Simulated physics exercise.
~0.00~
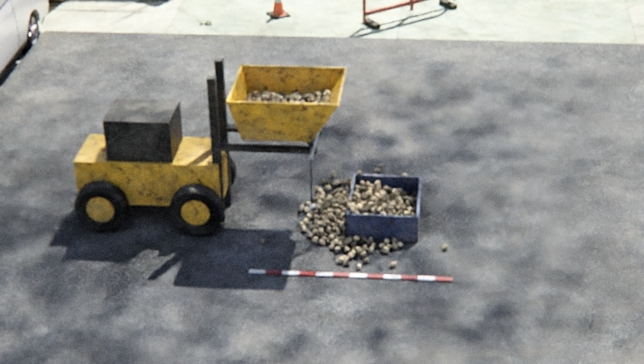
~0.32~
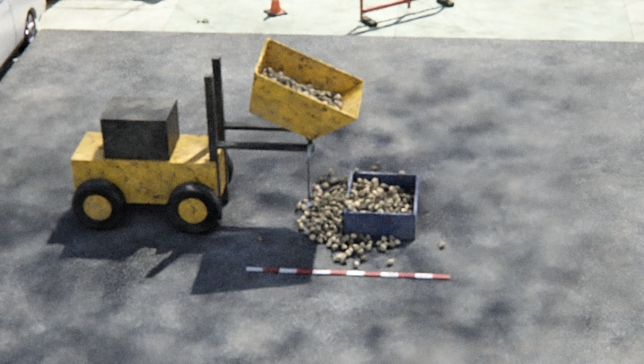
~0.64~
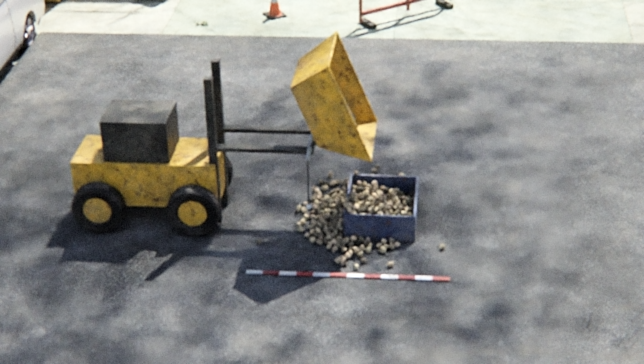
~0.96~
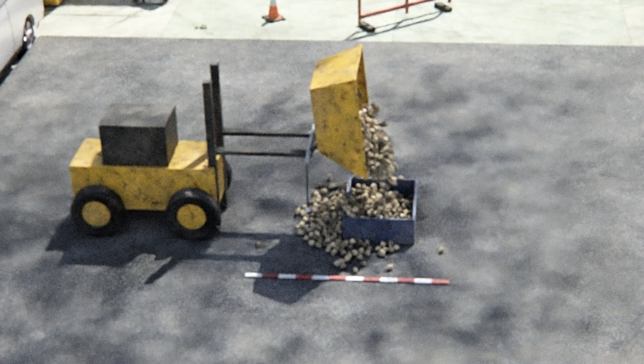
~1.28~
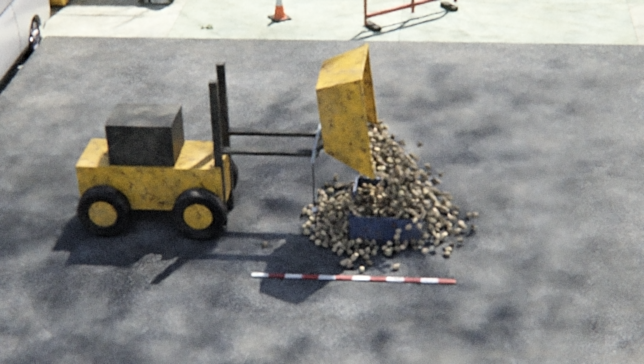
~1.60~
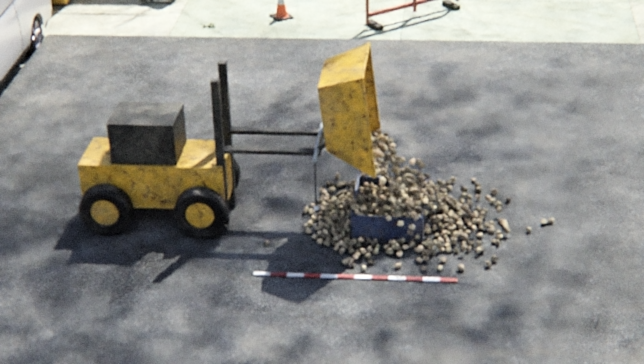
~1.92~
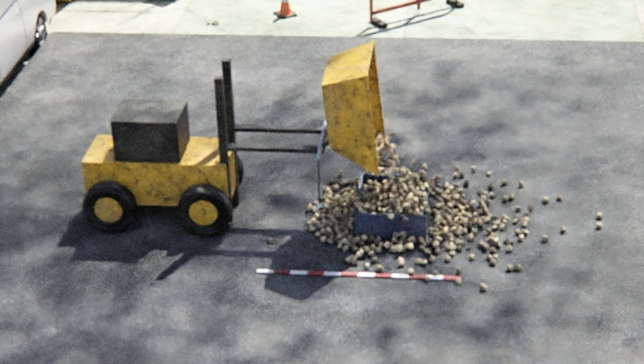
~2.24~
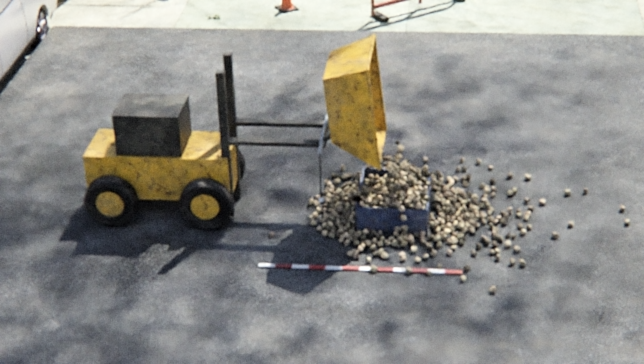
At first, a yellow forklift holds a yellow skip of small stones level above a dark blue bin, which is already filled and has more stones heaped on its left. The skip then tips forward to the right, gently and then steeply, while the forklift stays in place. Once it is nearly upright, stones pour from its lower edge into the bin. They pile up over it, spill past its sides and scatter to the right across the grey pavement. Finally the skip hangs steeply tilted and still, with the bin partly buried and a few stray stones lying farther off.
